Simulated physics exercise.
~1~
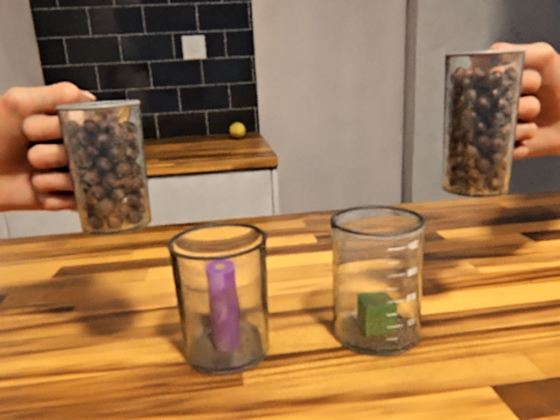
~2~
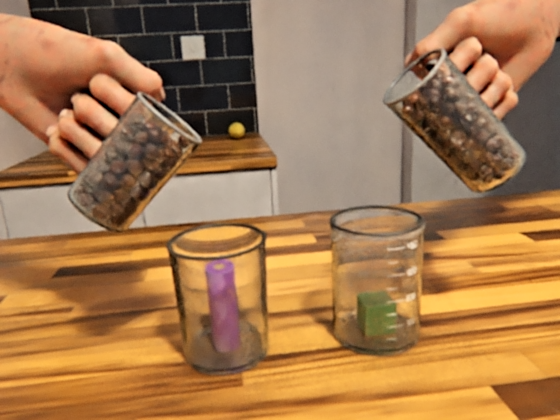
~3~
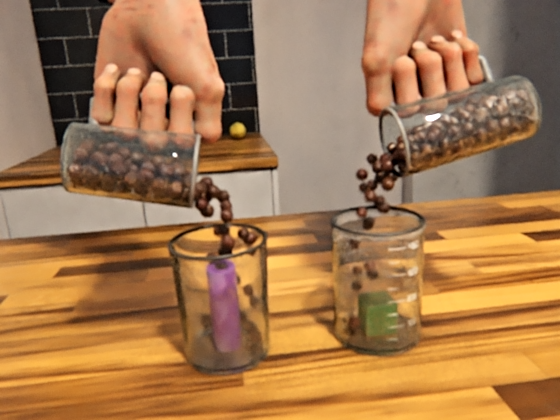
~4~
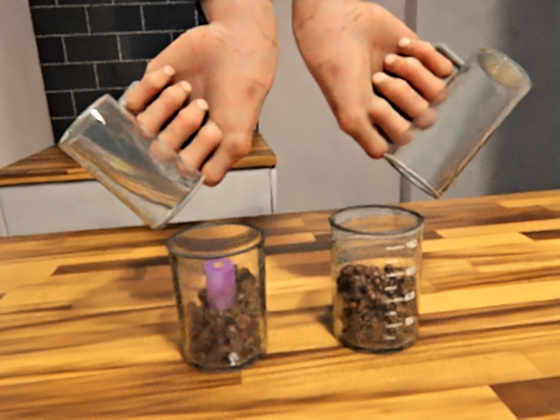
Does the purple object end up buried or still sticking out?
The purple object still sticks out above the brown balls in the left glass, while the green block in the right beaker gets buried.
